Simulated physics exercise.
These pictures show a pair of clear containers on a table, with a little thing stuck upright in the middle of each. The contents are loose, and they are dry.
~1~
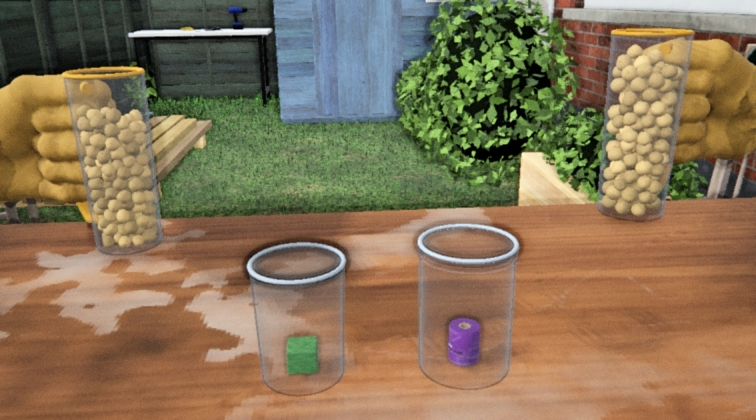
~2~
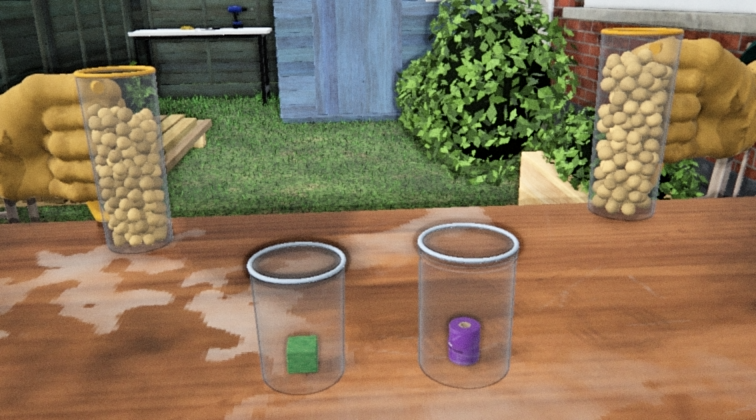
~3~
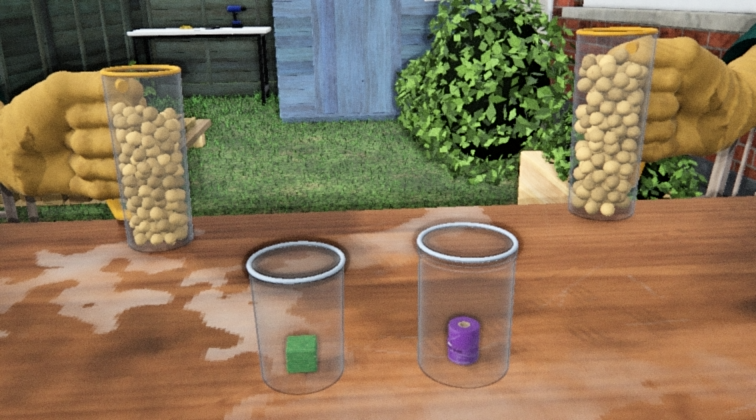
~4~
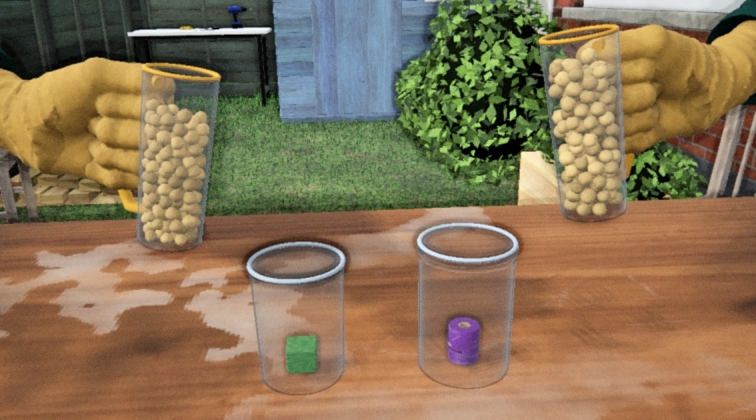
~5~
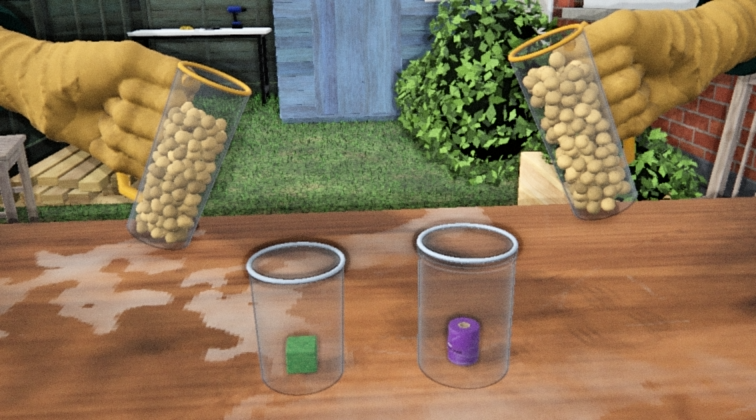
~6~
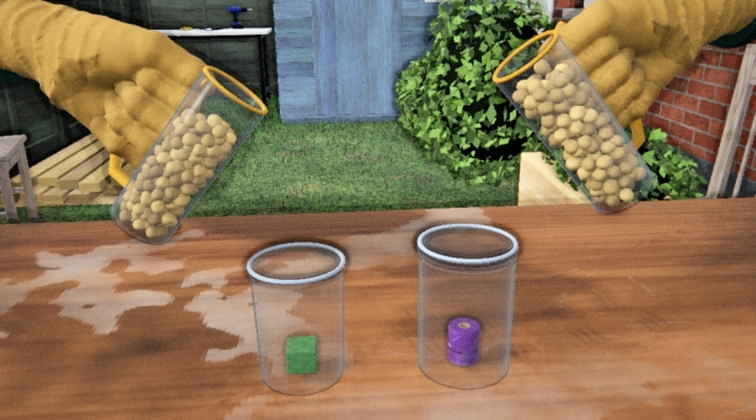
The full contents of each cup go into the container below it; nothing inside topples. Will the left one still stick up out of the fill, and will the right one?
Left: No, it is covered; right: No, it is covered.
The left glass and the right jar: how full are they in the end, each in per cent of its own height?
Left side: 55 %; right side: 50 %.
Then, 0.32 s later than the last frame, left glass empty, all of its cupful still in the cup; right jar empty, all of its cupful still in the cup.
Then, 0.67 s later than the last frame, left glass nearly empty, nearly all of its cupful still in the cup; right jar nearly empty, nearly all of its cupful still in the cup.
Then, 1.08 s later than the last frame, left glass half full, a stray few of its cupful still in the cup; right jar a third full, a stray few of its cupful still in the cup.
When it is over, left glass half full (surface near (300, 311)), nothing beside it; right jar half full (surface near (465, 299)), nothing beside it; the left thing is covered; the right thing is covered.
